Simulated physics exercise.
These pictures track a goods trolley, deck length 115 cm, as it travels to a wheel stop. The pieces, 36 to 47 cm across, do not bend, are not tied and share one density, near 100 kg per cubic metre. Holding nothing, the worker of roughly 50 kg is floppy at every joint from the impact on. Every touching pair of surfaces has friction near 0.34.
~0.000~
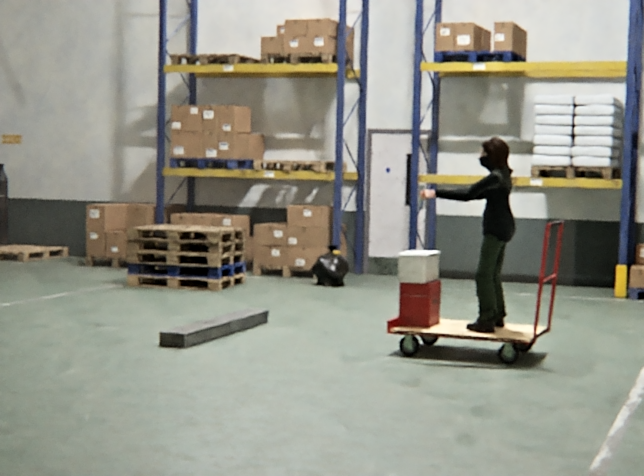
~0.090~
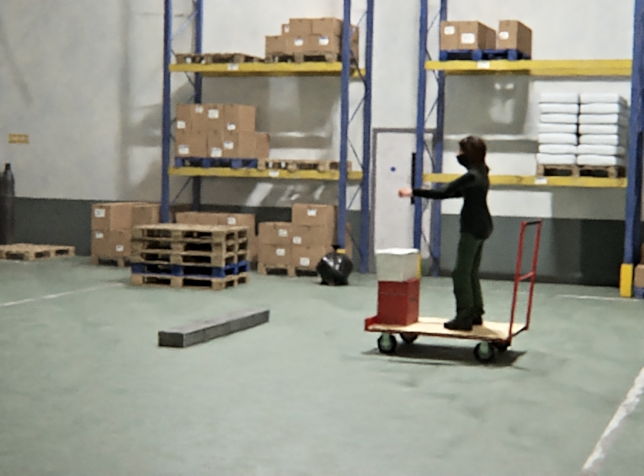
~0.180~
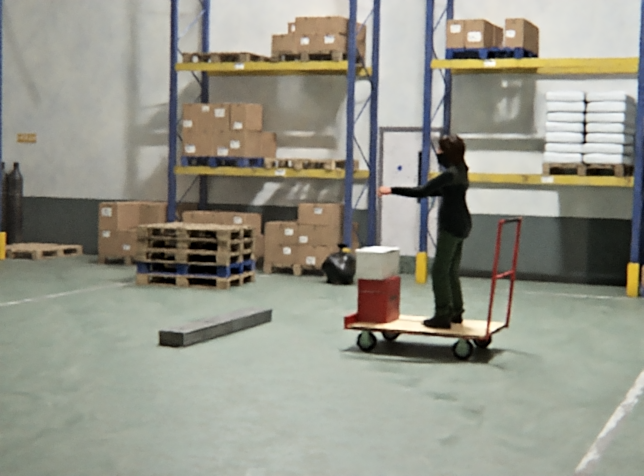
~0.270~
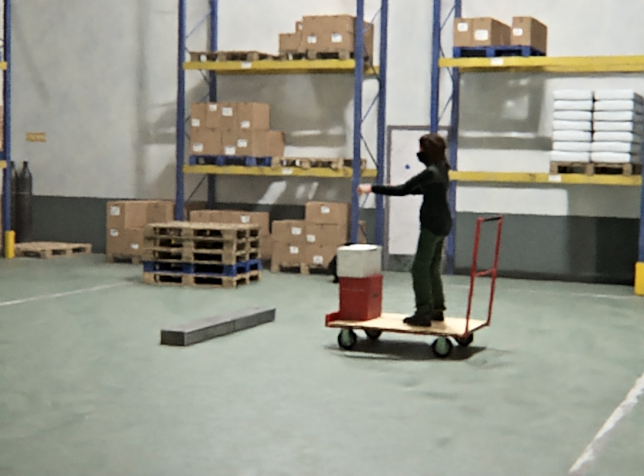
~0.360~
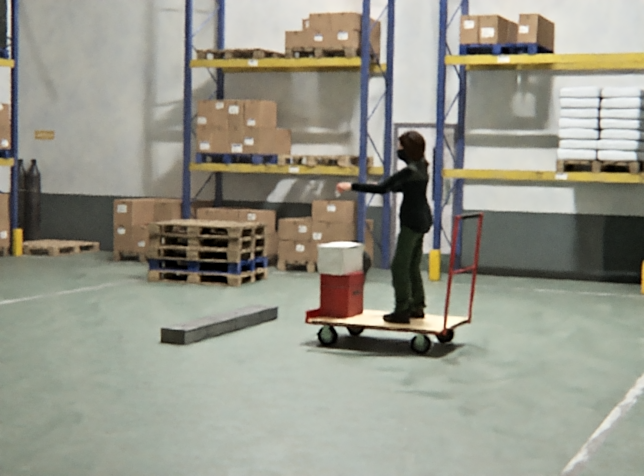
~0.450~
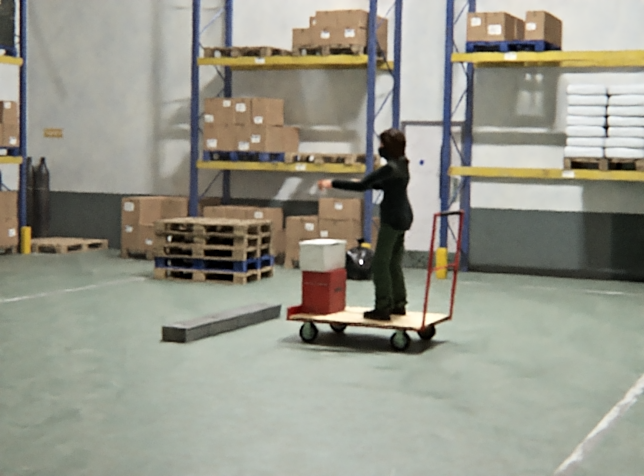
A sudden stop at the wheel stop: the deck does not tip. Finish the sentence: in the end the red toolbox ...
In the end the red toolbox has left the deck.
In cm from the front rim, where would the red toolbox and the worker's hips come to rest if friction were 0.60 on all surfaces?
In that case red 20 past, hips 70 past.
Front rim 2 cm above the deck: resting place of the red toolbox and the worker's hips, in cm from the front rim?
Then red 40 past, hips 10 past.
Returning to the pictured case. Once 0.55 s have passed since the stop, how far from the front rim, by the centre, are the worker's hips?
Behind the rim by about 15 cm.
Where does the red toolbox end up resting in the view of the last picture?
Roughly pixel (199, 301).
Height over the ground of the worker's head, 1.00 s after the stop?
The head is roughly 20 cm up.
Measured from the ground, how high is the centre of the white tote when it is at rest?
10 cm.
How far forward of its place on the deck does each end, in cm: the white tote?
About: White 160.
The wheels strike at 0.82 s.
After 1.37 s the red toolbox is 11 cm behind the rim, tilted 25°, near (240, 280) in the last picture's view.
After 1.82 s the red toolbox is 4 cm behind the rim, tilted 105°, near (234, 280) in the last picture's view.
When all is still (3.2 s), past the rim, white tote, red toolbox and the worker's hips; nothing is left behind it.
